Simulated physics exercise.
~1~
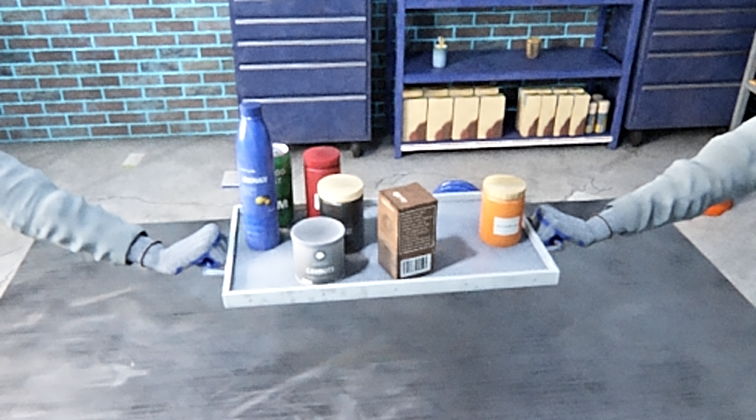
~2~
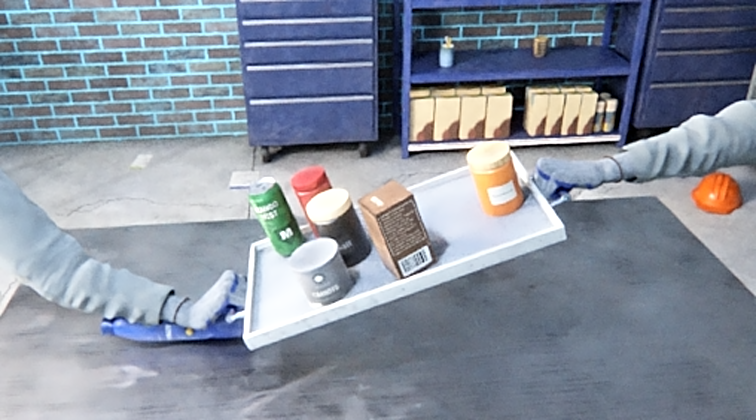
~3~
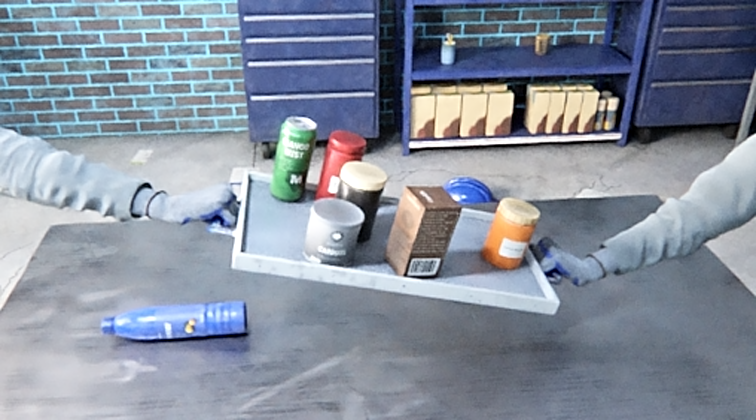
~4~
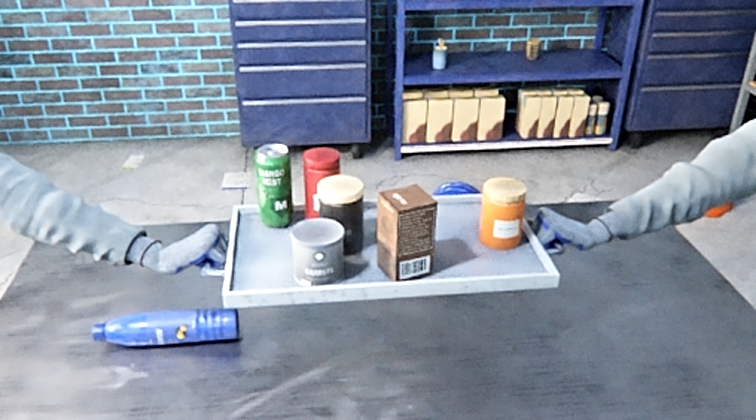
At the start, two gloved hands hold a white tray level above a dark table, carrying a blue bottle, a green can, a red jar, a black jar, a grey tin, a brown carton and an orange jar. The hands tip the tray steeply down to the left, and the blue bottle ends up off it, lying on its side on the table. The tray then tilts the other way, right side low, while the remaining items lean with it but stay aboard. Finally the hands bring it back to level, with six items standing and the bottle still lying on the table.
